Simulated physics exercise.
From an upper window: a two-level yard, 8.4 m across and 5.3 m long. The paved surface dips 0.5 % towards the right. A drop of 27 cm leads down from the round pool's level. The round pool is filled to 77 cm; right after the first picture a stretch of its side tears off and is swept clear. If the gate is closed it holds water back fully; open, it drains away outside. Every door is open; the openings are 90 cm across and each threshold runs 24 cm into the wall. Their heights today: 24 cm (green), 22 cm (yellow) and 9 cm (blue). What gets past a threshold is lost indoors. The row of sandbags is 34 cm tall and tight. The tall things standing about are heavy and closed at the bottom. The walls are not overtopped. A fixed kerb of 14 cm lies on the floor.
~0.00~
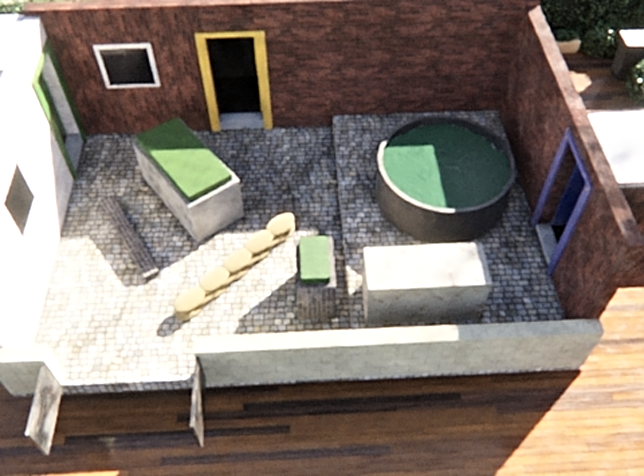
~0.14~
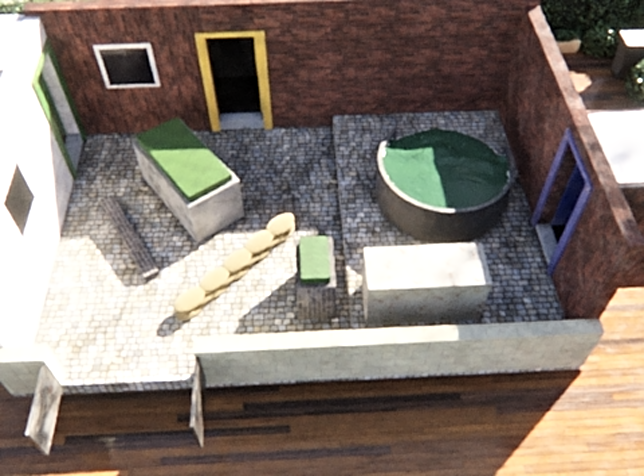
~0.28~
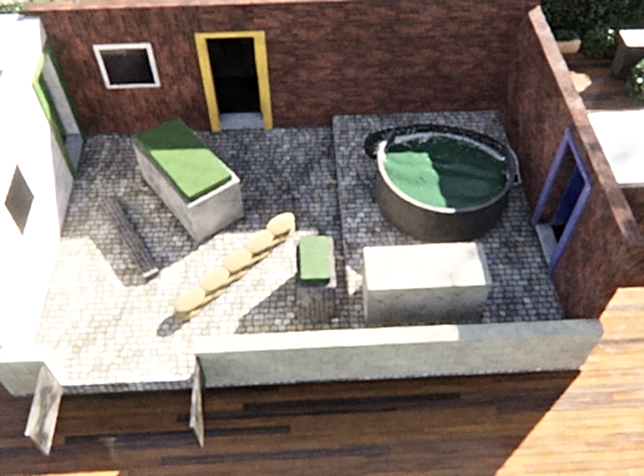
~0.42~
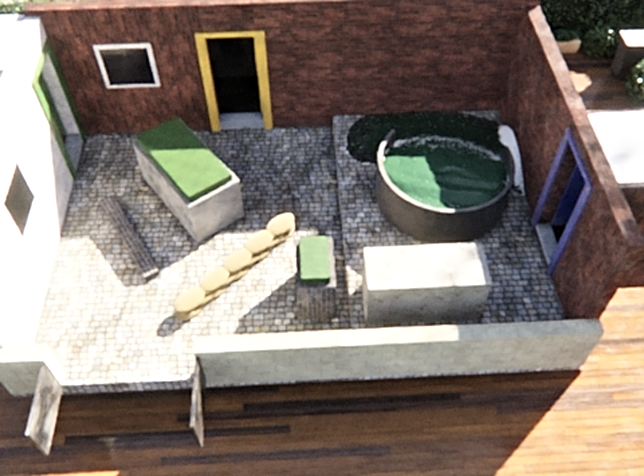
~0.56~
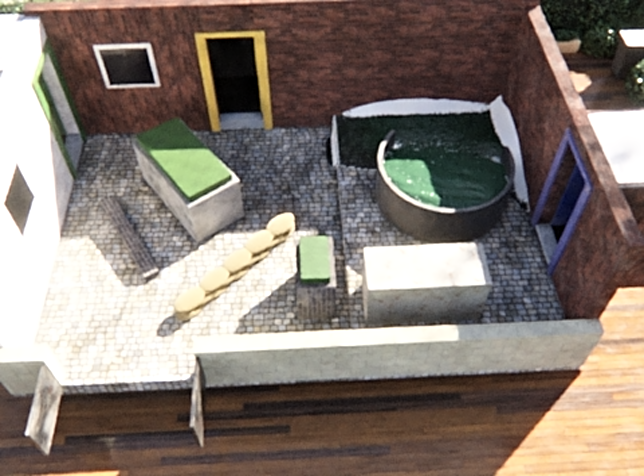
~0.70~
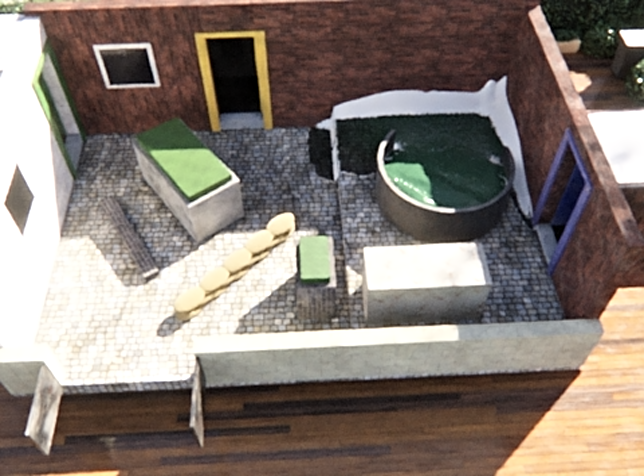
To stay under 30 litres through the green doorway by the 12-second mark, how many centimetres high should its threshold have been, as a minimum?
It would have to be roughly 17 cm high.
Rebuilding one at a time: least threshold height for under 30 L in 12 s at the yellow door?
About 10.0 cm at yellow.
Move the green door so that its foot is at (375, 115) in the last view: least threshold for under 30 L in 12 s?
Roughly 31 cm.
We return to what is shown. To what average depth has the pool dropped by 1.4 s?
Roughly 34 cm on average.
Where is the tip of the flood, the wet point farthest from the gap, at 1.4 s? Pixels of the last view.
Near (202, 132).
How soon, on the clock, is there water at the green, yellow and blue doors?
Arrival: Green 2.6 s, yellow 1.1 s, blue 0.9 s.
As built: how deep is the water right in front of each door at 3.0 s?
Depths in cm: Green 15, yellow 8, blue 9.
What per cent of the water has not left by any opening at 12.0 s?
About 86 per cent.
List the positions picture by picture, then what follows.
In the first frame, still water, 77 cm deep, in the round pool at (446, 164); the green door at (63, 119) is dry.
In the second frame, water pours out on the far side and has run 0.3 m, to a hidden place; about 9 cm deep outside, 77 cm at the back.
In the third frame, water pours out on the far side and has run 0.8 m, to (375, 135); about 12 cm deep outside, 77 cm at the back.
In the fourth frame, water pours out on the far side and has run 1.3 m, to (367, 119); about 11 cm deep outside, 75 cm at the back.
In the fifth frame, water pours out on the far side and has run 1.7 m, to (340, 116); about 12 cm deep outside, 66 cm at the back.
In the sixth frame, the front is at (316, 126), 2.0 m from the gap on the far side; 5.0 m2 of floor is wet, 62 cm left at the back; the green door at (63, 119), 7.1 m from the gap, is still 4.6 m from the nearest water.
After 1.4 s water covers 20 % of the floor, deepest (64 cm) near (467, 113); it has not reached the green door.
After 3.0 s water covers 45 % of the floor, deepest (35 cm) near (542, 340); 15 cm at the green door, 0 litres in over its 24 cm threshold.
After 12.0 s water covers 90 % of the floor, deepest (12 cm) near (317, 134); 8 cm at the green door, 3 litres in over its 24 cm threshold.
At the green door as built, the water arrived by 2.6 s and peaked near 23 cm at 3.8 s.
Run again over the same 12 s with other heights there, 39 litres in over 15.5 cm, 9 litres over 21 cm. The limit of 30 litres is kept from about 17 cm up.
